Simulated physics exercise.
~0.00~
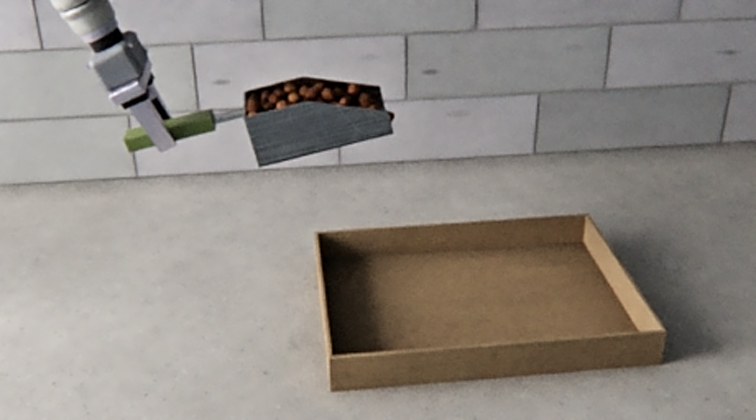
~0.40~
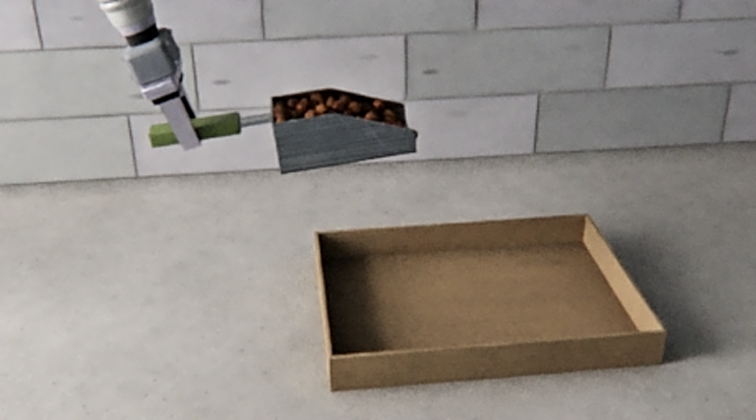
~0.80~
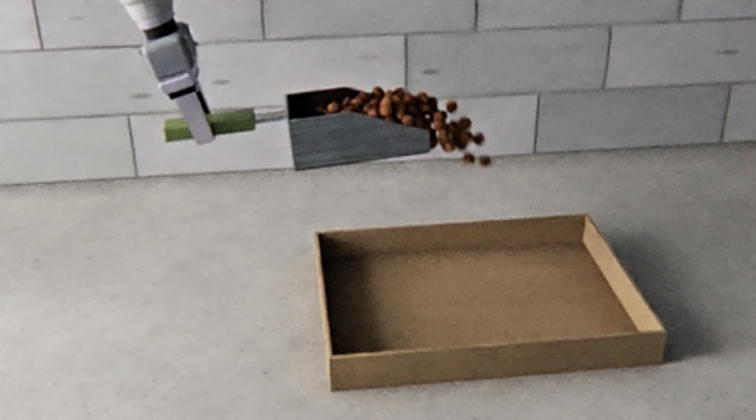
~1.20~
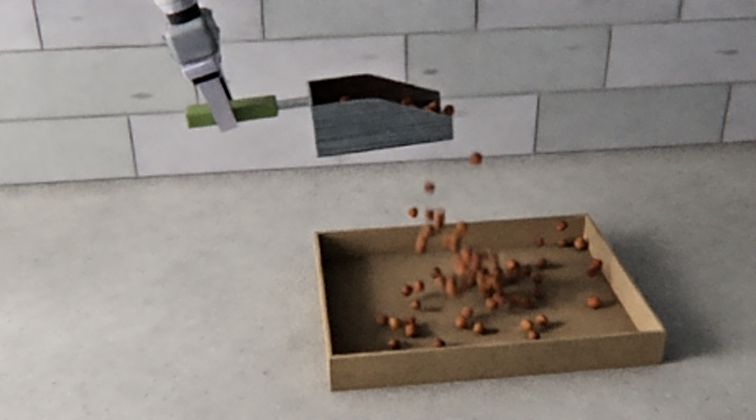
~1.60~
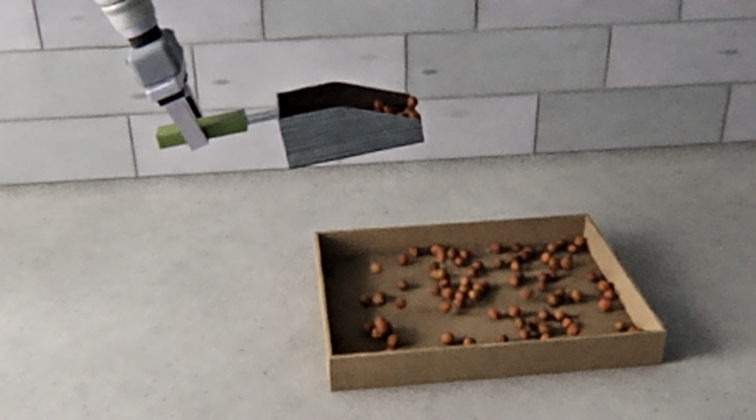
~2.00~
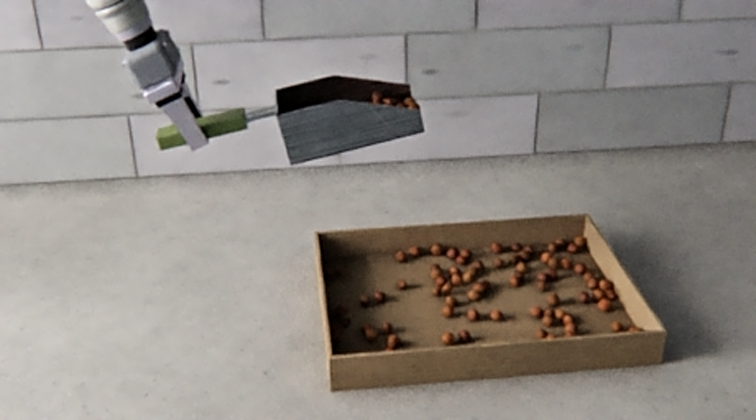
We see a robot arm gripping a grey scoop of hazelnuts by its green handle, moving it right above an open tray. Nuts spill over the scoop's front and scatter in the tray, then the scoop moves back left and tilts slightly backward, with some nuts still in it.
